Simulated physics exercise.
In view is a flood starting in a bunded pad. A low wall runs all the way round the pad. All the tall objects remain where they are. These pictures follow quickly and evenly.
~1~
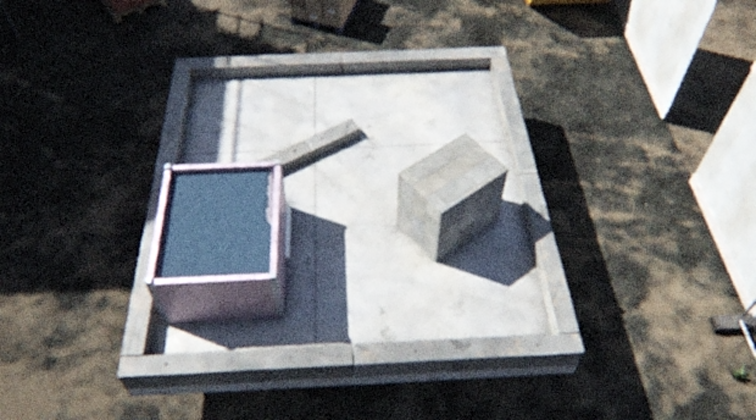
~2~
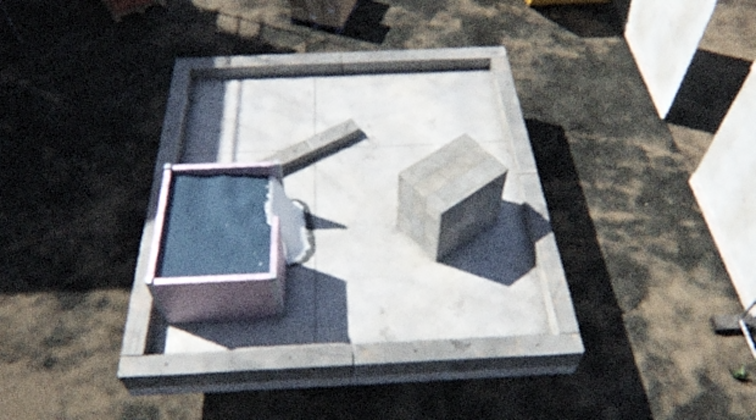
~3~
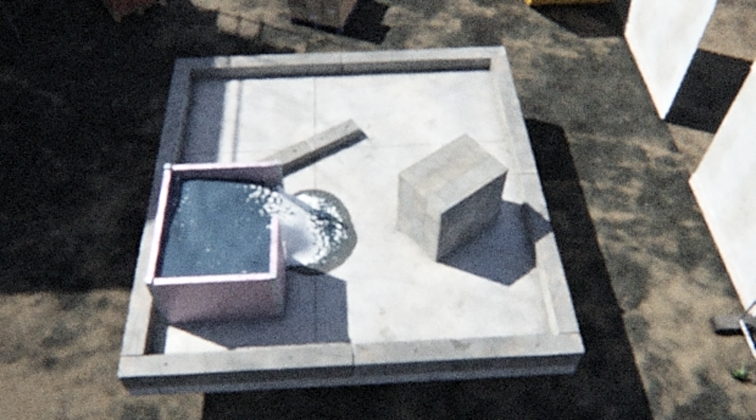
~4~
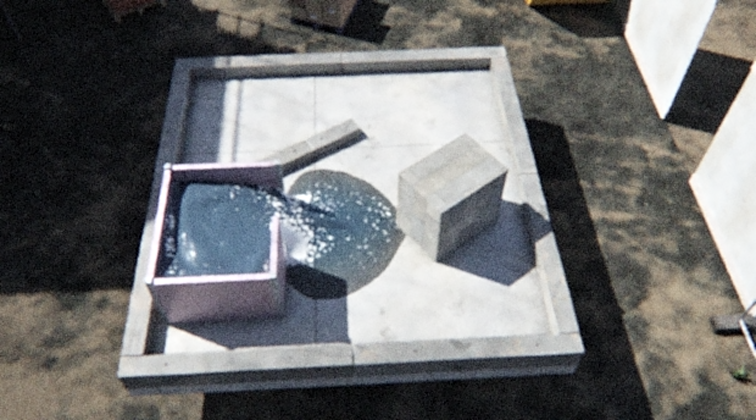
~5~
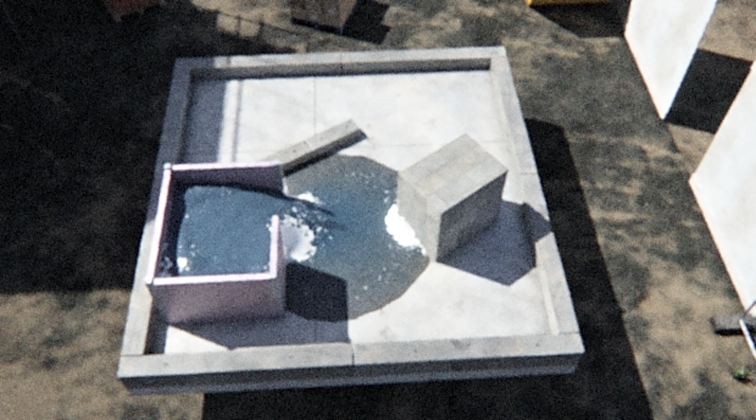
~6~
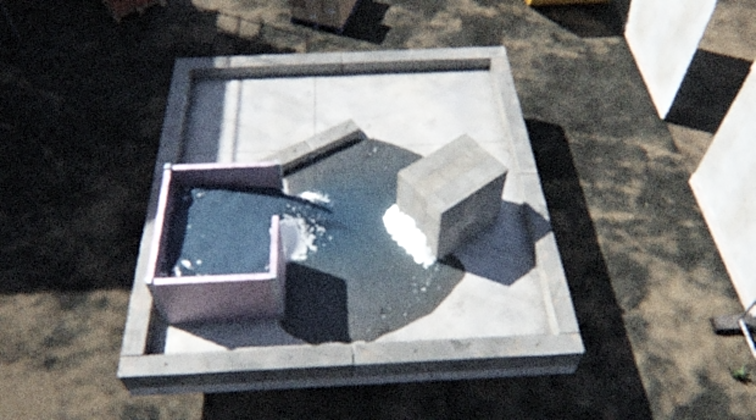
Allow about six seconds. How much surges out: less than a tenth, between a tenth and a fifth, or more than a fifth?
Less than a tenth.
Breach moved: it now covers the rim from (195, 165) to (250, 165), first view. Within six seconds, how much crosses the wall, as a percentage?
Close to 12 per cent, I reckon.
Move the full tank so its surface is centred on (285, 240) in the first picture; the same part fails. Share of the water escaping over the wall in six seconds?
By my count it comes to roughly 6 percent.
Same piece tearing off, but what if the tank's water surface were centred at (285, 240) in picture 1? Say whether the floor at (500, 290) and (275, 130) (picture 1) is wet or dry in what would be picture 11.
Well, first point drenched, second point left untouched.
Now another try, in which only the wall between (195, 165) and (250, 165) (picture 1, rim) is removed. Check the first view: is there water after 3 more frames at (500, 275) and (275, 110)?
First spot untouched, then second spot soaked.
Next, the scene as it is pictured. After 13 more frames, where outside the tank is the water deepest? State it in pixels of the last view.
Somewhere around pixel (480, 74).
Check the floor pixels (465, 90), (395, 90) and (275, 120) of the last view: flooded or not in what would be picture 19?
The first is swamped, the second swamped, the third spared.
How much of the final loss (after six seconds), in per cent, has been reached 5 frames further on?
Roughly 0 %.
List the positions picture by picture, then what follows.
In the first picture, still water in the tank at (219, 223).
In the second picture, water pours out at (279, 218) and has run to (291, 203).
In the third picture, the front is at (348, 245), out from the gap at (280, 221).
In the fourth picture, water pours out at (280, 222) and has run to (394, 216).
In the fifth picture, water pours out at (280, 222) and has run to a hidden place.
In the sixth picture, water pours out at (280, 222) and has run to a hidden place.
A moment on, water covers 35 % of the floor; the low wall has let 0 % over.
Next, water covers 40 % of the floor; the low wall has let 0 % over.
Then, water covers 50 % of the floor; the low wall has let 3 % over.
Later, water covers 65 % of the floor; the low wall has let 7 % over.
In the end, water covers 75 % of the floor; the low wall has let 8 % over.
